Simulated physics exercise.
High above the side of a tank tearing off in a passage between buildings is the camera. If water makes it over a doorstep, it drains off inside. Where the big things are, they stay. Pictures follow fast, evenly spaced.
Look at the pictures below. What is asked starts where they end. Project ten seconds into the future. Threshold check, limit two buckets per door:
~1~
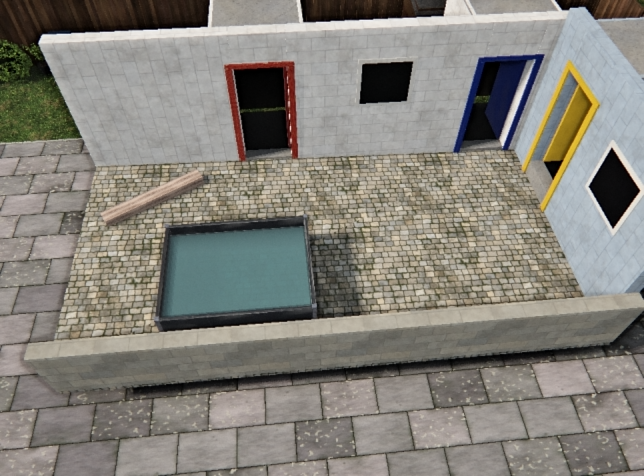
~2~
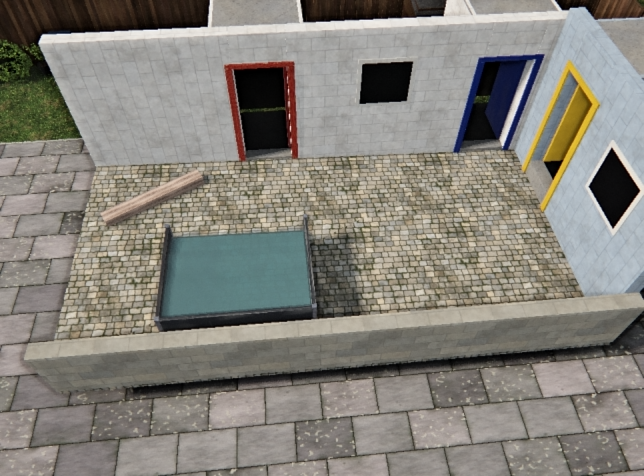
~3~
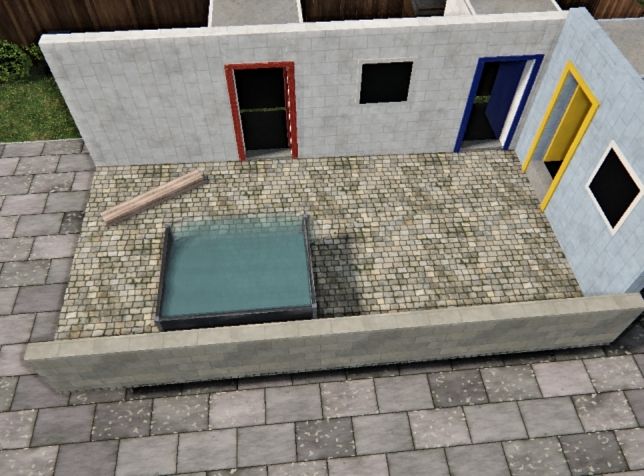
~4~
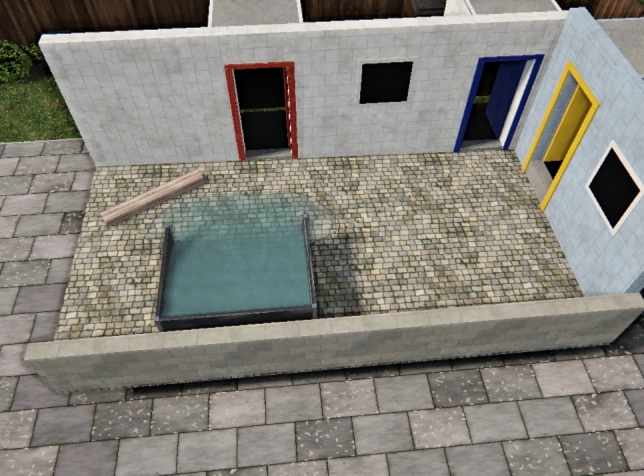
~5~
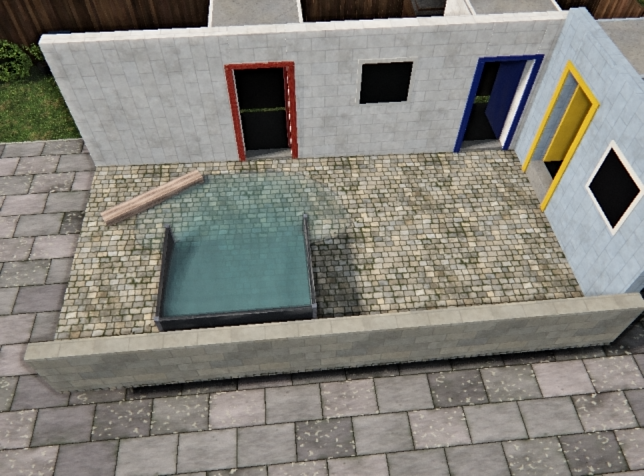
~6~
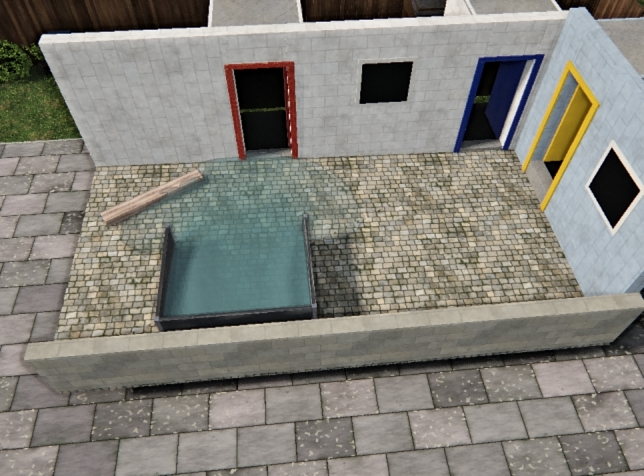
Yellow door under; blue door over; red door over.
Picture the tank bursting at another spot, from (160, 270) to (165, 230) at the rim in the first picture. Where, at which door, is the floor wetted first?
It's the red one.
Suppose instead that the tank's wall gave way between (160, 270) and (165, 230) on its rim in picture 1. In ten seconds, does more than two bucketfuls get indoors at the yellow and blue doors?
Yellow: Short of the mark; blue: Short of the mark.
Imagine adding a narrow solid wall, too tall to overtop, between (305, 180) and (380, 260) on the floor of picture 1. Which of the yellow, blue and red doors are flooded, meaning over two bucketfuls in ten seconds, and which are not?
The yellow door falls short, the blue door falls short, the red door exceeds the limit.
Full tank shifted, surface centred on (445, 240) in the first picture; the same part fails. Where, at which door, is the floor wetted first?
That would be the door marked blue, I think.
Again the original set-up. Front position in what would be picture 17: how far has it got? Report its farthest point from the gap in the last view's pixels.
Best guess: Near (477, 151).
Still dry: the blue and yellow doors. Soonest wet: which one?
I'd say the blue one.
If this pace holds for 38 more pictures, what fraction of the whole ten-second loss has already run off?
About 90 %.
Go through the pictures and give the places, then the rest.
The first frame shows still water in the tank at (237, 267).
In the second frame, the front is at a hidden place, out from the gap on the tank's far side.
In the third frame, the front is at (313, 224), out from the gap on the tank's far side.
In the fourth frame, the front is at (317, 206), out from the gap on the tank's far side.
In the fifth frame, the front is at (308, 180), out from the gap on the tank's far side.
In the sixth frame, the front is at (299, 159), out from the gap on the tank's far side.
A moment on, water covers 30 % of the floor; the yellow door not reached, the blue door not reached, the red door far over two buckets in.
Next, water covers 40 % of the floor; the yellow door not reached, the blue door wet at the sill, nothing in, the red door far over two buckets in.
Then, water covers 60 % of the floor; the yellow door wet at the sill, nothing in, the blue door wet at the sill, nothing in, the red door far over two buckets in.
Later, water covers 75 % of the floor; the yellow door wet at the sill, nothing in, the blue door under two buckets in, the red door far over two buckets in.
In the end, water covers 80 % of the floor; the yellow door wet at the sill, nothing in, the blue door over two buckets in, the red door far over two buckets in.
